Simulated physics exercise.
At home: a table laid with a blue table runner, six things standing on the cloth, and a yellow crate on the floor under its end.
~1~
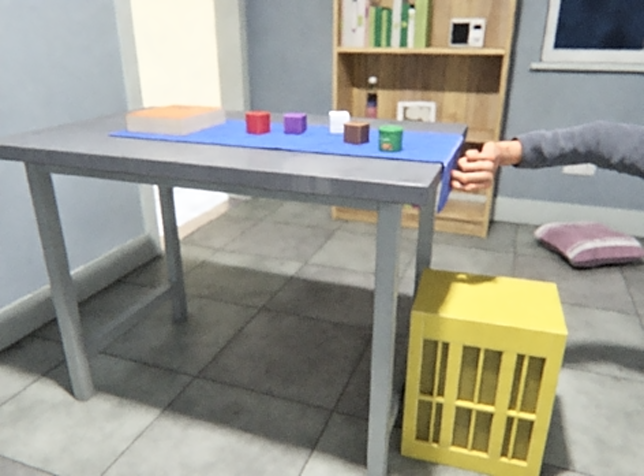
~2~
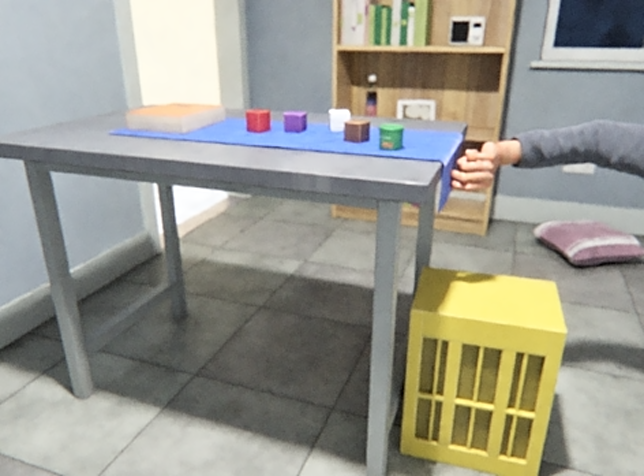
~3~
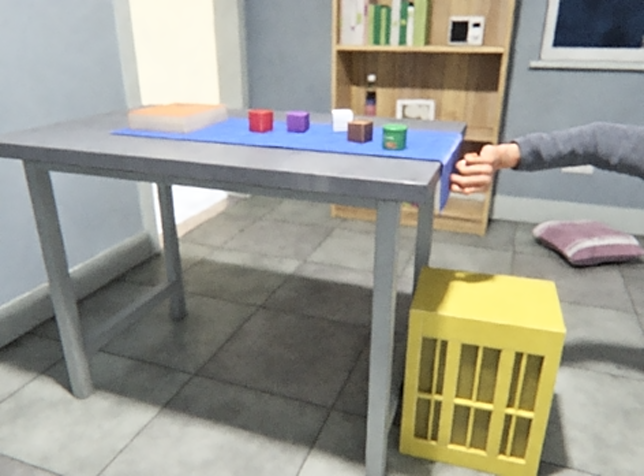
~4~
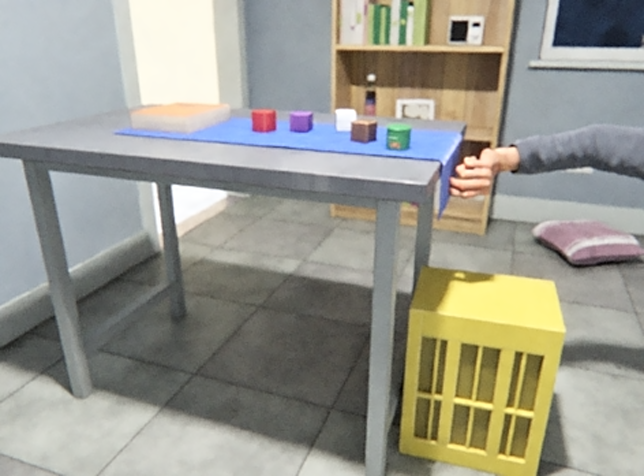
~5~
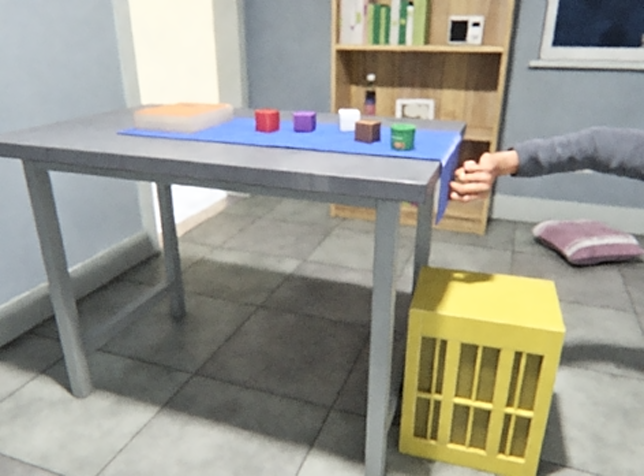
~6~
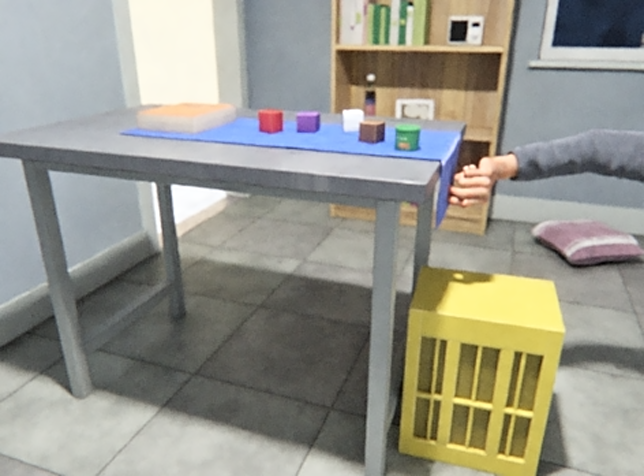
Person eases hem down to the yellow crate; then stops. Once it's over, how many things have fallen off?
Gone: Two.
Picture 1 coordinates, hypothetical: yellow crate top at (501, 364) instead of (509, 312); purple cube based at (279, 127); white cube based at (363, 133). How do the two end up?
Purple cube: Safe; white cube: Lost.
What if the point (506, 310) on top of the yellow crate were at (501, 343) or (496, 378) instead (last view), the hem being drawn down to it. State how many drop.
First case 3, second 4.
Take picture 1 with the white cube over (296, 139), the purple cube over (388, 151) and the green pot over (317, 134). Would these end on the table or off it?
The white cube is still on top, the purple cube is off the top, the green pot is still on top.
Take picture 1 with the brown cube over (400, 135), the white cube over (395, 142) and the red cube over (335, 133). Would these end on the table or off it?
The brown cube comes down; the white cube tumbles off; the red cube does not fall.
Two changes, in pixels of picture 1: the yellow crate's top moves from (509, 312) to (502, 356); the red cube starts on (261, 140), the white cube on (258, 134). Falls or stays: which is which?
First the red cube: It is still up there. Then the white cube: It is still up there.
Soon after, hem near (443, 267); green pot gone.
After that, hem on the crate; green pot and brown cube gone.
In the end, hem on the crate; green pot and brown cube gone. Over the edge go two.
